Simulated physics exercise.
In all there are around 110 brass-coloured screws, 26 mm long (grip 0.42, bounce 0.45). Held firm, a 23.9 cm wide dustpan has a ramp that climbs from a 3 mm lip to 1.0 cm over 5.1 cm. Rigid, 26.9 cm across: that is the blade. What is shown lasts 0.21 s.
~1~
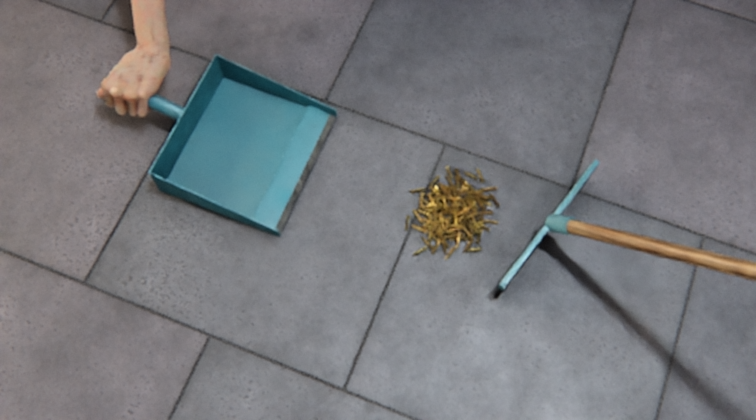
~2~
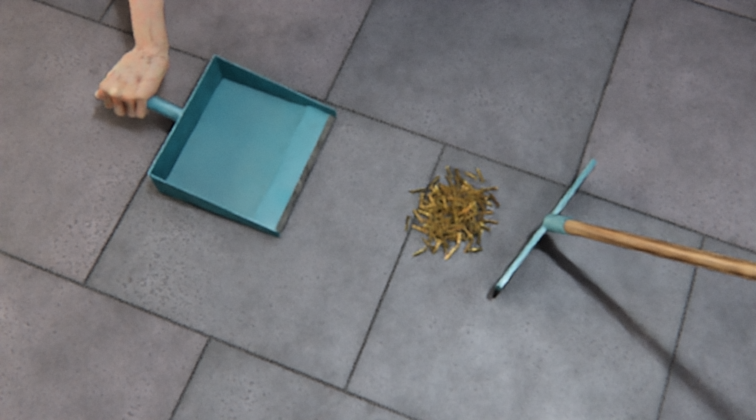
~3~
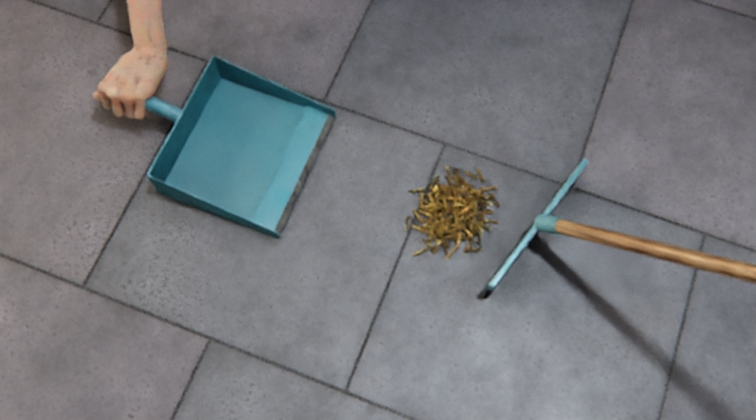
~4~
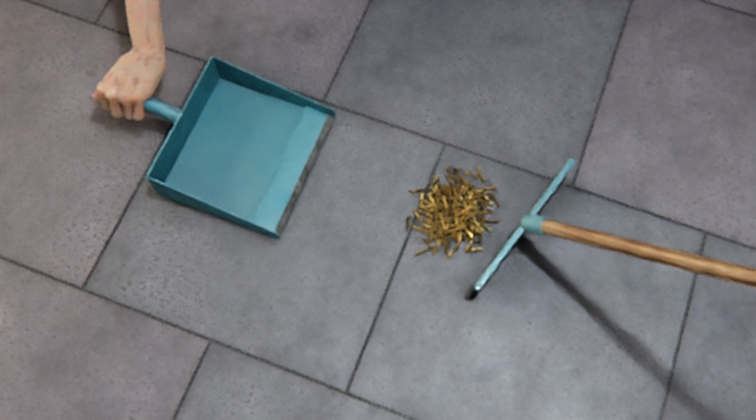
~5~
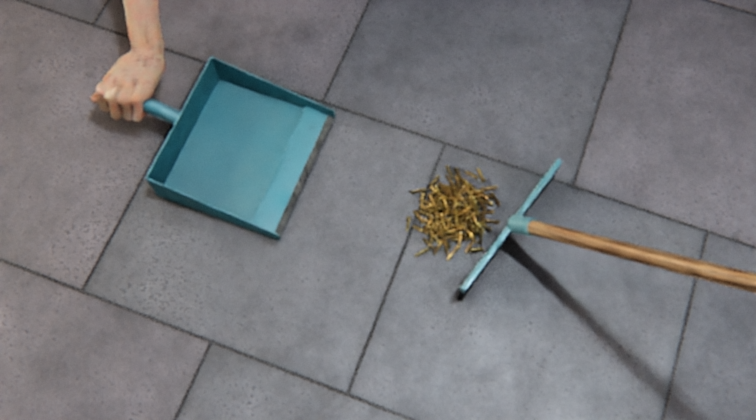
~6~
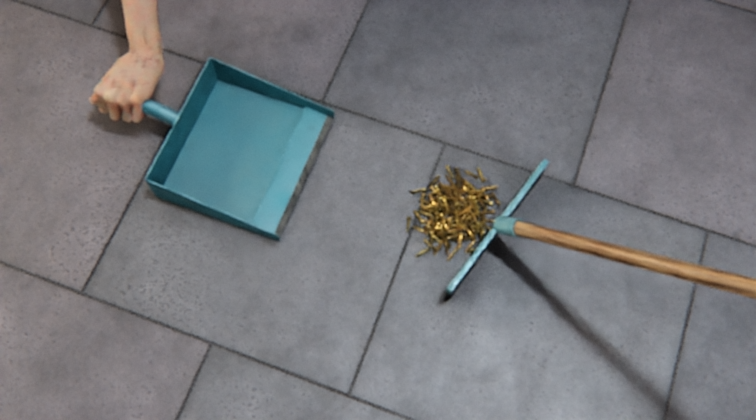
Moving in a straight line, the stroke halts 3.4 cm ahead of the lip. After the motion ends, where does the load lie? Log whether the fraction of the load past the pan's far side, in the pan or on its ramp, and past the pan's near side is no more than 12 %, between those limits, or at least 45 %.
Far side: No more than 12 %; pan: No more than 12 %; near side: No more than 12 %.
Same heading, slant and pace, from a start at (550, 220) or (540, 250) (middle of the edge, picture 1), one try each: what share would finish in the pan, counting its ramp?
0 and 0 per cent, roughly.
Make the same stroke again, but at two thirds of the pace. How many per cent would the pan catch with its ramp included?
I'd put it at roughly 0 per cent.
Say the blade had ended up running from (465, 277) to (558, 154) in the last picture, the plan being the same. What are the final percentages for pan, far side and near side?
Per cent by place - pan 0, far side 5, near side 0.
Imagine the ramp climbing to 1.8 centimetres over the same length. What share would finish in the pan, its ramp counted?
Estimated share: Around 0 in a hundred.
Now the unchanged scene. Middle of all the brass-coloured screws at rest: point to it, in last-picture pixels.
(355, 181).
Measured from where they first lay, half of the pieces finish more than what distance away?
18 cm or so.
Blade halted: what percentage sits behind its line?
Estimate: About 25 %.
Then, 0.26 s after the last picture, middle of the blade 20 cm from the lip; 0 % over the lip, far side 0 %, near side 0 %.
Then, 0.43 s after the last picture, middle of the blade 12 cm from the lip; 0 % over the lip, far side 0 %, near side 0 %.
Then, 0.72 s after the last picture, middle of the blade 7 cm from the lip; 0 % over the lip, far side 5 %, near side 5 %.
In the end, far side 5 %, pan 0 %, near side 5 %, in front of the lip or behind the blade 95 %.
